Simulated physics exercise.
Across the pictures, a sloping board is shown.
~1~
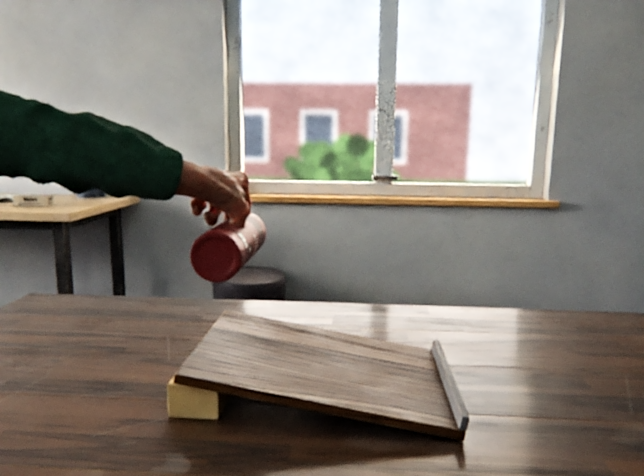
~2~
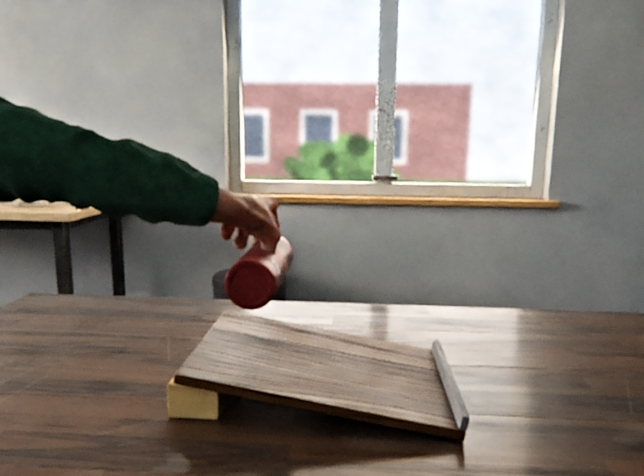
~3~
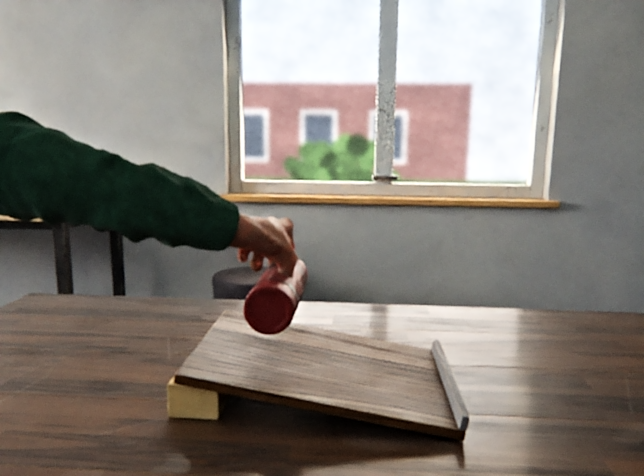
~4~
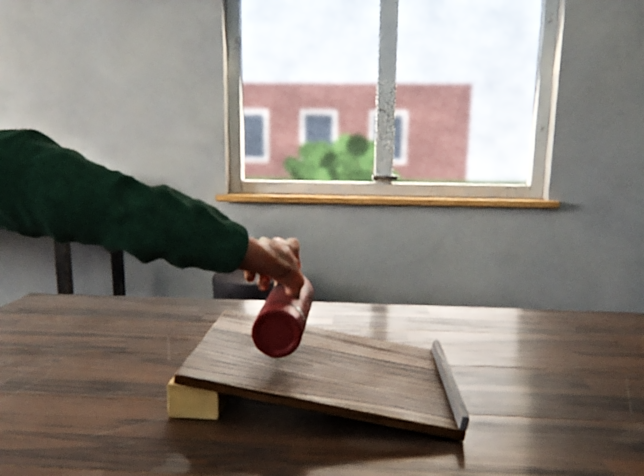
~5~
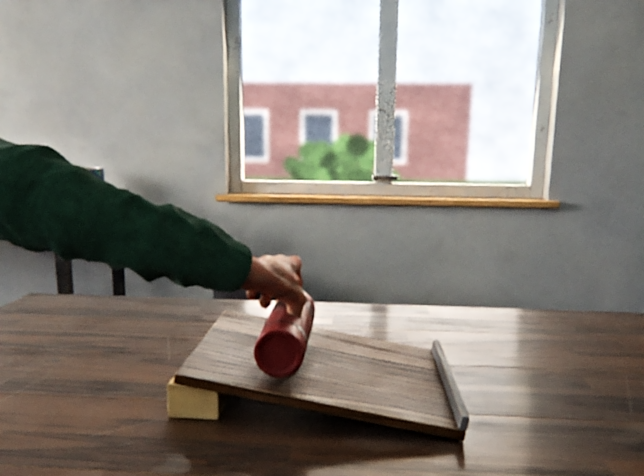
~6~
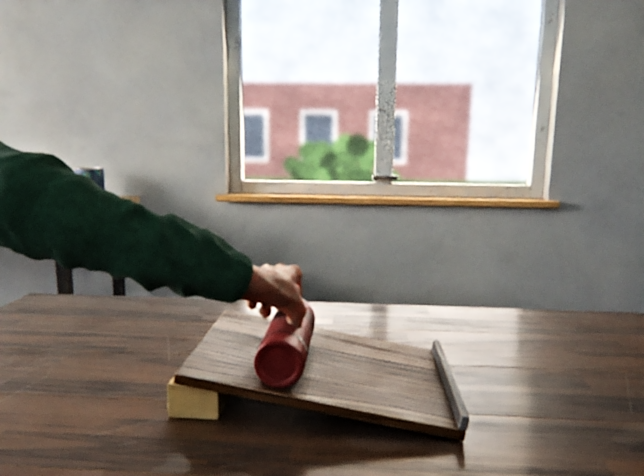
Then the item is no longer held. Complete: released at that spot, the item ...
Released at that spot, the item travels down the board.
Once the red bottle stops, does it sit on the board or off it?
Red bottle - still on top.
Then, 0.50 s after the last picture, red bottle rolled about its own width near (338, 342).
Then, 0.80 s after the last picture, red bottle rolled well along near (430, 355).
At rest, moved from the start, red bottle. Seen from the same camera at the end, red bottle near (427, 359). The red bottle goes downhill.
